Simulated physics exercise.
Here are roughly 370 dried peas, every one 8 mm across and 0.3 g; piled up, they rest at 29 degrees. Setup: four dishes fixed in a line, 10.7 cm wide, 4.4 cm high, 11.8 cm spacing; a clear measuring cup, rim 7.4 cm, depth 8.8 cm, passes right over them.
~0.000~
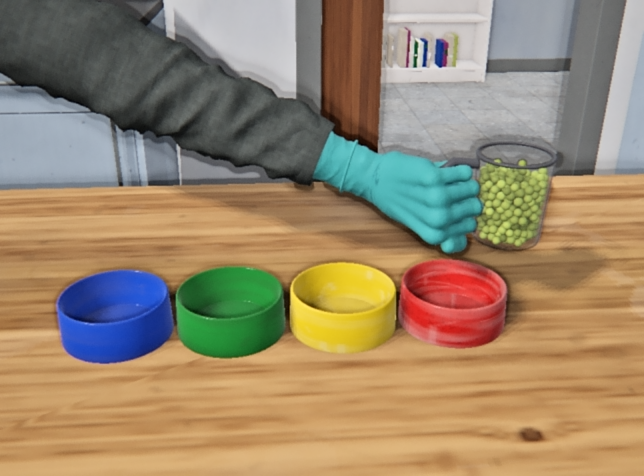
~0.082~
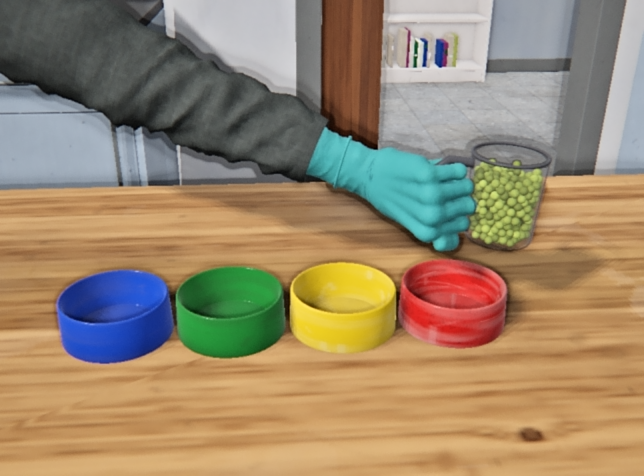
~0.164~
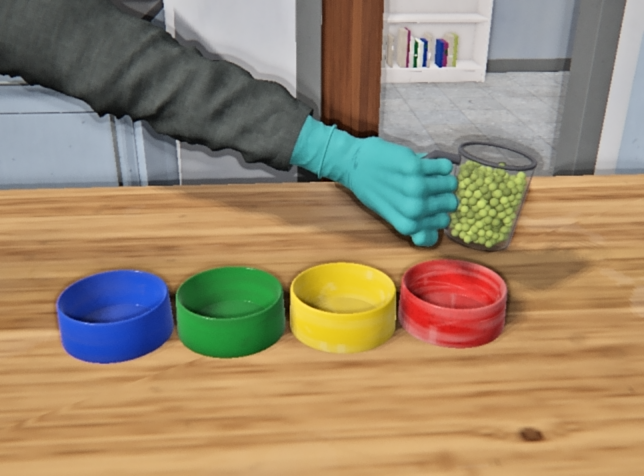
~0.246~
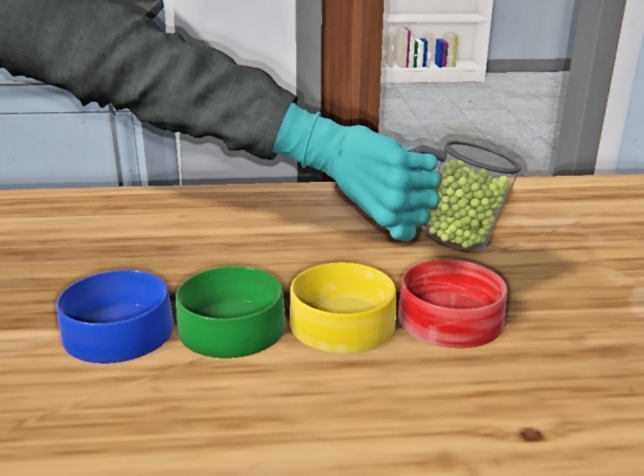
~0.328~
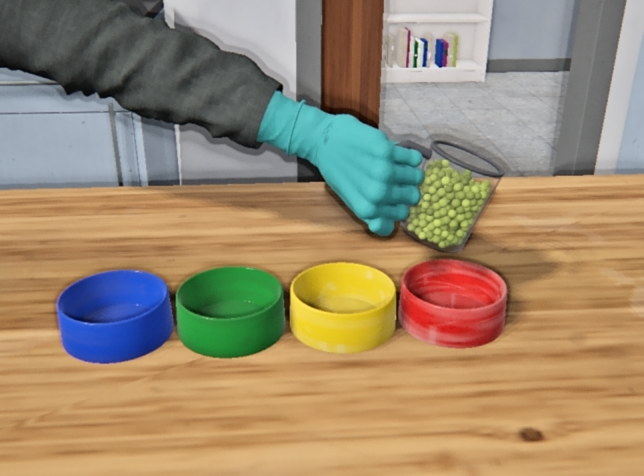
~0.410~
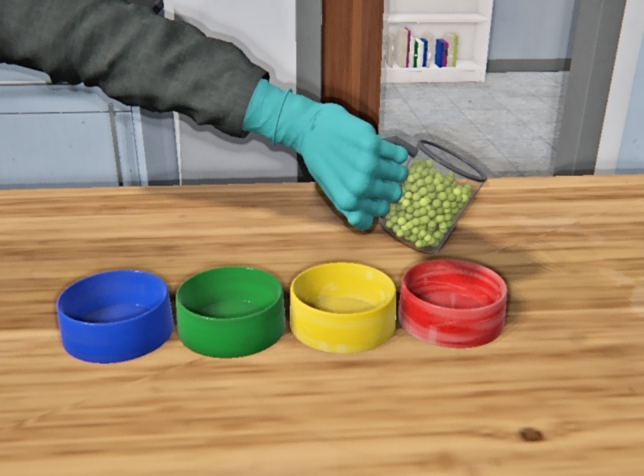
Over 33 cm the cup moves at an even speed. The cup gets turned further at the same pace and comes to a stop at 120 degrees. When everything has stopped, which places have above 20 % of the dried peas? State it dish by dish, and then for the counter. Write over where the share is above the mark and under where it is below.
Red: Under; blue: Under; green: Over; yellow: Under; counter: Under.
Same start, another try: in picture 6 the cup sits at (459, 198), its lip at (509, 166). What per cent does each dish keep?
You'd end up with red at 0, blue at 0, green at 100 and yellow at 0.
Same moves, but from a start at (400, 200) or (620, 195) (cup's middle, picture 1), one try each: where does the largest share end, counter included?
Largest amount - try one: Blue, try two: Yellow.
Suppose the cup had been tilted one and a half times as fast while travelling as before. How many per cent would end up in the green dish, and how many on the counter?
I'd expect green to end at 30 and the counter at 10.
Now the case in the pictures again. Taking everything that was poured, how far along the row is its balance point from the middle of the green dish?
Near 1 cm, shifted toward increasing x.
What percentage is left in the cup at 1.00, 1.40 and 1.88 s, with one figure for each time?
Around 100 per cent at the first moment, 90 at the second and 10 at the third.
After 1.00 s, tilt 70 degrees; cup holds 100 %.
After 1.40 s, tilt 100 degrees; cup holds 90 %, green 5 %.
After 1.88 s, tilt 120 degrees; cup holds 10 %, green 85 %.
By 2.5 s all is still; red 0 %, blue 0 %, green 95 %, yellow 0 %, counter 0 %.
